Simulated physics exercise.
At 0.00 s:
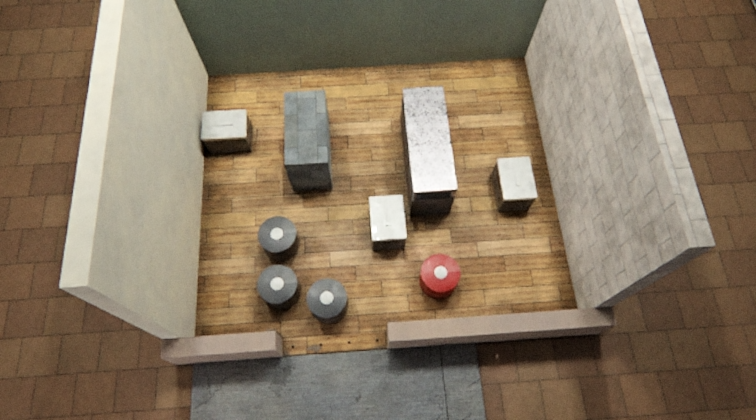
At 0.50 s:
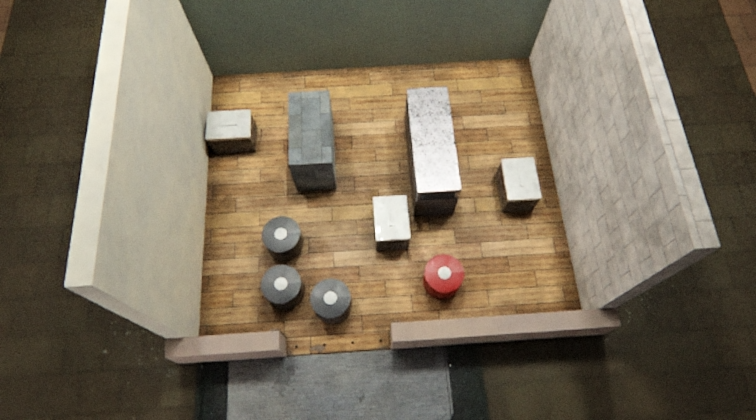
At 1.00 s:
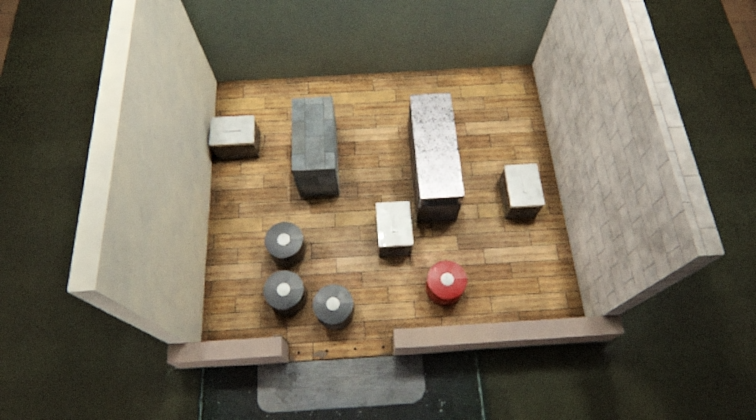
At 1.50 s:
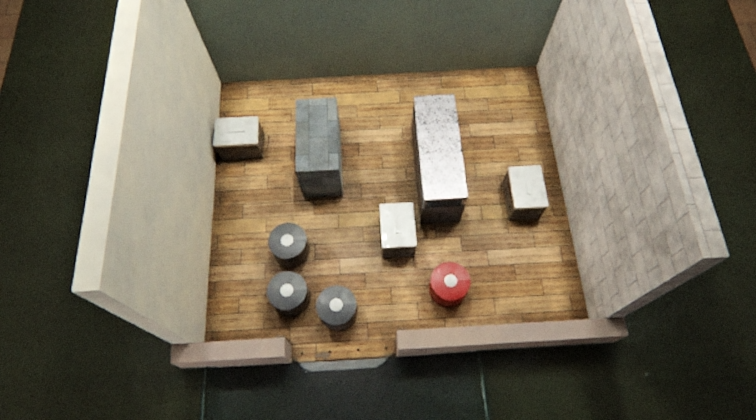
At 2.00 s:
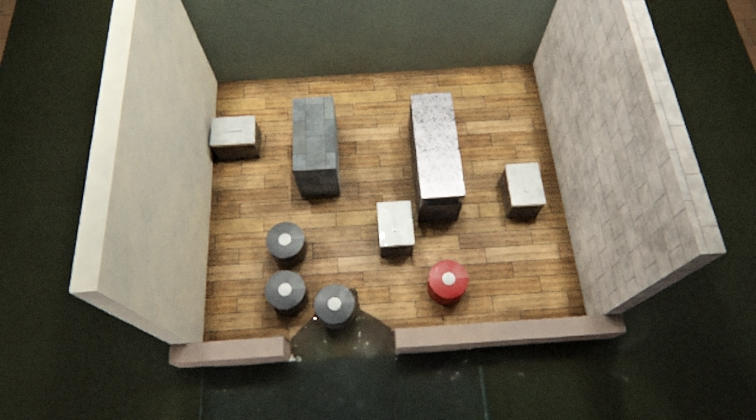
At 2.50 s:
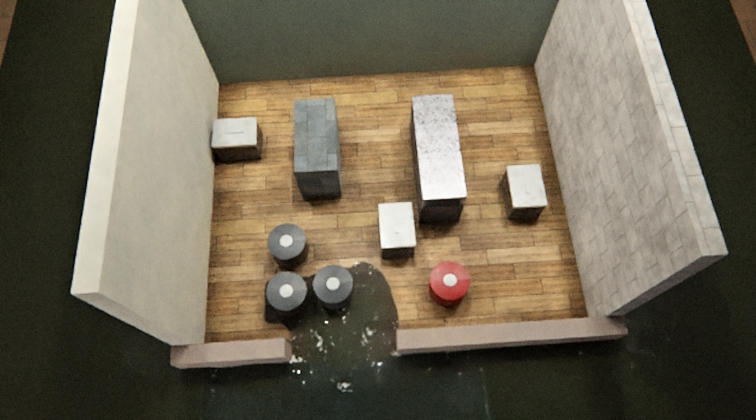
In a small shop, dark water spreads through the doorway and around two grey tubs.
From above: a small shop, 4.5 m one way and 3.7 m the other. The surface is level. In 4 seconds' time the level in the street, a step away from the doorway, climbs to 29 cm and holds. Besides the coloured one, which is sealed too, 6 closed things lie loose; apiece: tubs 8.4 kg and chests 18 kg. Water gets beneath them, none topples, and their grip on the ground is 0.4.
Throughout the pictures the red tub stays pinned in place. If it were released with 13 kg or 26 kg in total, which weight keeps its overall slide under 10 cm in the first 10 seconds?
Extra weight is not needed.
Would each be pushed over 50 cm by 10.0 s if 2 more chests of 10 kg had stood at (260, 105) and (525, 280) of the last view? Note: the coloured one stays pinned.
First exceeds it, then stays inside.
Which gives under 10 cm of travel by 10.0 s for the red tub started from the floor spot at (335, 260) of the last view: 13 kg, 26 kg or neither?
Note: None OK.
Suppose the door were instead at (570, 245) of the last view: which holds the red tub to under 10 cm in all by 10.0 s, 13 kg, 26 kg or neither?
Result: Neither option suffices.
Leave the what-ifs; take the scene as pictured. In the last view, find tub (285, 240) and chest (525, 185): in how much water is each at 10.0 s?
19 and 10 cm.
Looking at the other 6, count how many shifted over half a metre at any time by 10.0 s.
5 of them.
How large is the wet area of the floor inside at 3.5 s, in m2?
Wet area: Approx. 3.5 m2.
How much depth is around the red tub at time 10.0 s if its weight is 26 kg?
5 cm, roughly.
After 3.5 s the red tub would be 0 cm from its start with 13 kg and 0 cm from its start with 26 kg; 2 cm of water round it then.
After 4.5 s the red tub would be 0 cm from its start with 13 kg and 0 cm from its start with 26 kg; 2 cm of water round it then.
After 7.0 s the red tub would be 0 cm from its start with 13 kg and 0 cm from its start with 26 kg; 2 cm of water round it then.
After 10.0 s the red tub would be 0 cm from its start with 13 kg and 0 cm from its start with 26 kg; 5 cm of water round it then.
